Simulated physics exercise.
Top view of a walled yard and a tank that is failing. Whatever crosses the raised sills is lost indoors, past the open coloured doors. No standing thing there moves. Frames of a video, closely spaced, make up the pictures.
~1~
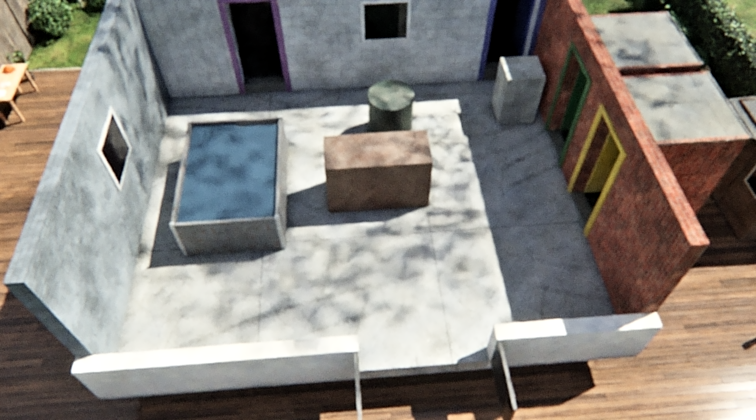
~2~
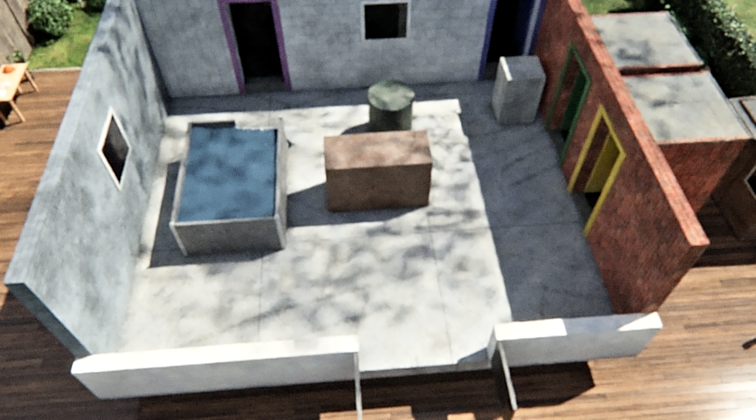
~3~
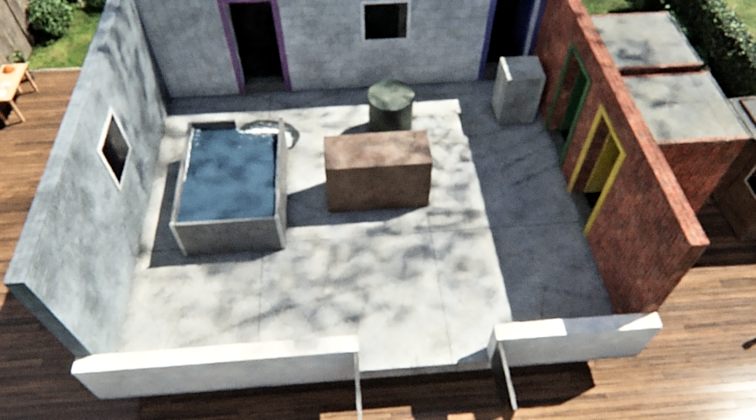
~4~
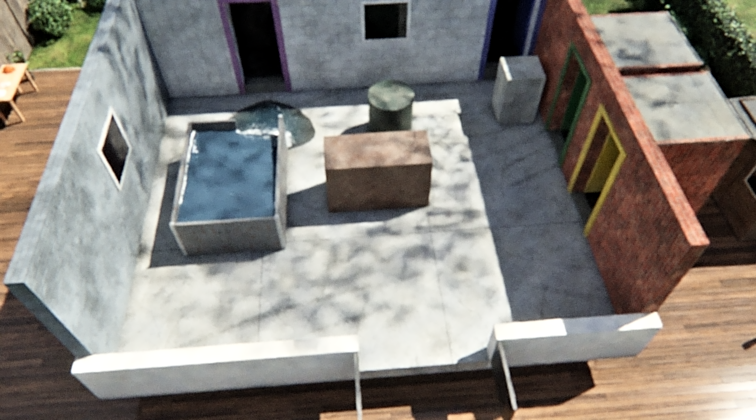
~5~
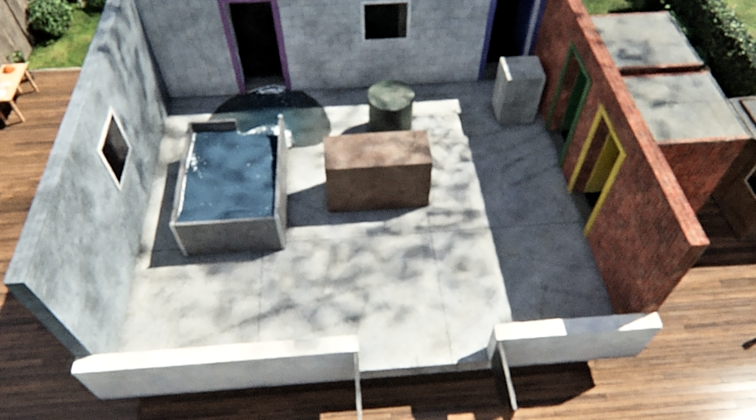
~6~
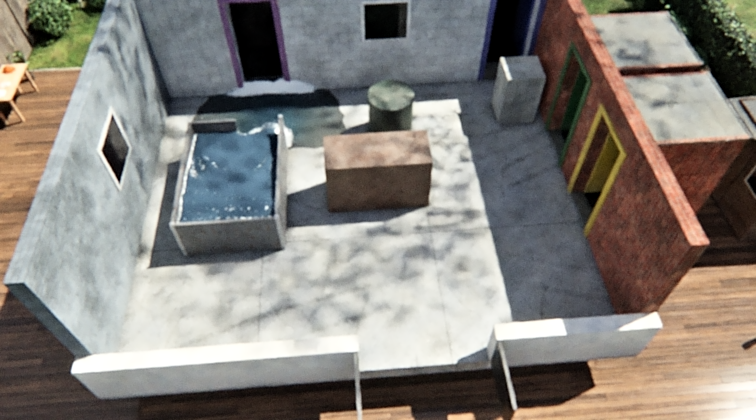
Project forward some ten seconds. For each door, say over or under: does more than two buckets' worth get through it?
Purple door: Over, blue door: Under, yellow door: Under, green door: Under.
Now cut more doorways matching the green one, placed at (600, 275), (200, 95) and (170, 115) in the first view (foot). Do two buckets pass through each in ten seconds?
Door by door: Ends up below, ends up above, ends up above.
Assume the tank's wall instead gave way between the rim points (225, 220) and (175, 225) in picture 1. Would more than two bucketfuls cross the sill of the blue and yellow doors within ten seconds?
I'd say the blue door stays shy of the line and the yellow door crosses the line.
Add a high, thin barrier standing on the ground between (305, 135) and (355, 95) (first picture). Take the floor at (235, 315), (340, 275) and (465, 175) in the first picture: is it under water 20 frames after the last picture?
Taking the points in order, they are high and dry, high and dry and high and dry.
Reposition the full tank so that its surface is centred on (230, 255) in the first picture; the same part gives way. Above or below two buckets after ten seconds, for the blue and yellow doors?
At the blue door it comes out lower; at the yellow door it comes out lower.
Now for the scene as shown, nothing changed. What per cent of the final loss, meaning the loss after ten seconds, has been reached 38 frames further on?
75 per cent.
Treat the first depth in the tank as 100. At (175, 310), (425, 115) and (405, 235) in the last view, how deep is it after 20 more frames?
Approx. values, in order: 0 %, 8 %, 0 %.
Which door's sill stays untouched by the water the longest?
My answer: The yellow door.
A moment on, water covers 15 % of the floor; the purple door over two buckets in, the blue door not reached, the yellow door not reached, the green door not reached.
Next, water covers 25 % of the floor; the purple door far over two buckets in, the blue door wet at the sill, nothing in, the yellow door not reached, the green door not reached.
Then, water covers 40 % of the floor; the purple door far over two buckets in, the blue door wet at the sill, nothing in, the yellow door not reached, the green door wet at the sill, nothing in.
Later, water covers 65 % of the floor; the purple door far over two buckets in, the blue door wet at the sill, nothing in, the yellow door wet at the sill, nothing in, the green door under two buckets in.
In the end, water covers 95 % of the floor; the purple door far over two buckets in, the blue door wet at the sill, nothing in, the yellow door under two buckets in, the green door under two buckets in.
